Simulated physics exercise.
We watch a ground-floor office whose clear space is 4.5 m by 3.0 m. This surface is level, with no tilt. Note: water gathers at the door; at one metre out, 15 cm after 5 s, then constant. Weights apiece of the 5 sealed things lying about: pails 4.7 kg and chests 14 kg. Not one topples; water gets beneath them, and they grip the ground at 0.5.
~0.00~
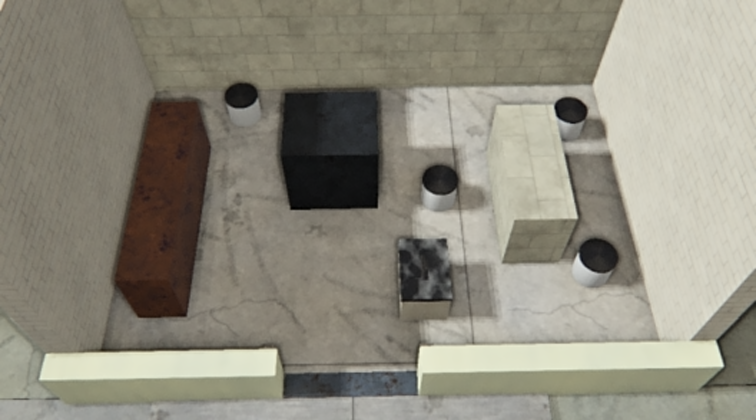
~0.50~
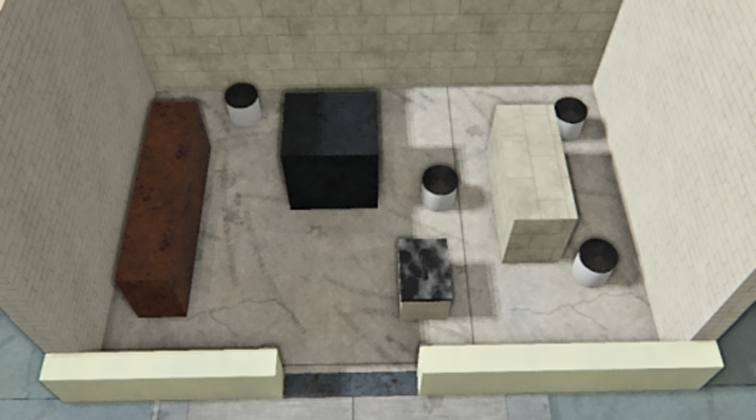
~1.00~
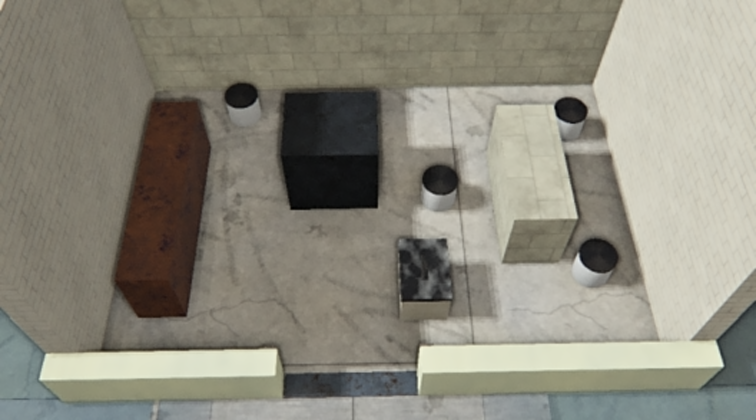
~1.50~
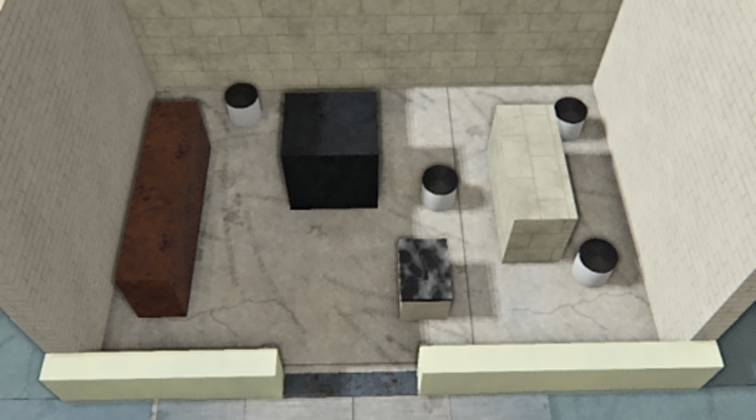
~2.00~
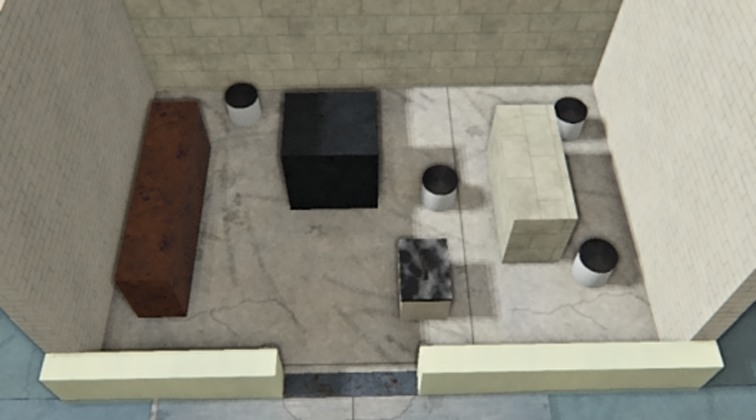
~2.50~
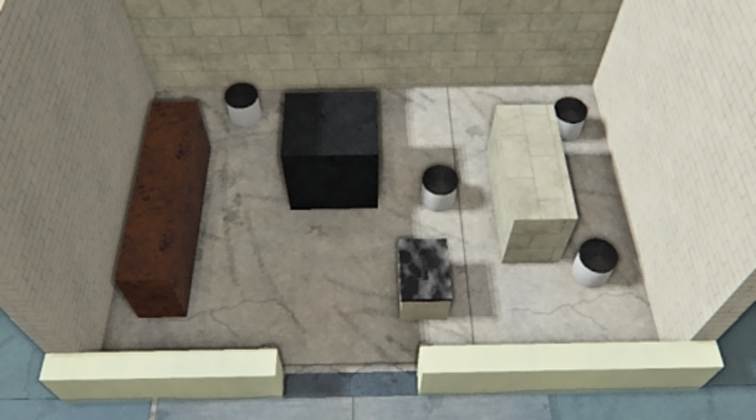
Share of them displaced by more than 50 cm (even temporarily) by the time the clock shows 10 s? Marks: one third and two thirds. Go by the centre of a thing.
It's going to be a minority, fewer than a third.
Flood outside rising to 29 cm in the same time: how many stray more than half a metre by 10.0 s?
5.
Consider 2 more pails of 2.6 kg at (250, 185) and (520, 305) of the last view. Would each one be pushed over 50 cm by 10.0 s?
In turn: Over, under.
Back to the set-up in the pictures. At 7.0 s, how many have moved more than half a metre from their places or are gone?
My count gives 0.
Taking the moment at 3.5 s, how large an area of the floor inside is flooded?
1.0 m2.
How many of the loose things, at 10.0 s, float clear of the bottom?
The number is 1.
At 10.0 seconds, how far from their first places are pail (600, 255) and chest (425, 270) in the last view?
In that order: 0 cm, 10 cm.
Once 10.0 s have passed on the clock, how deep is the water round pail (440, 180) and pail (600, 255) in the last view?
Some 5 cm at the first, some 2 cm at the second.
After 3.5 s 0 of 5 are over 50 cm from their spots; 0 afloat.
After 4.5 s 0 of 5 are over 50 cm from their spots; 0 afloat.
After 7.0 s 0 of 5 are over 50 cm from their spots; 0 afloat.
After 10.0 s 0 of 5 are over 50 cm from their spots, and 0 have been at some point; 1 afloat.
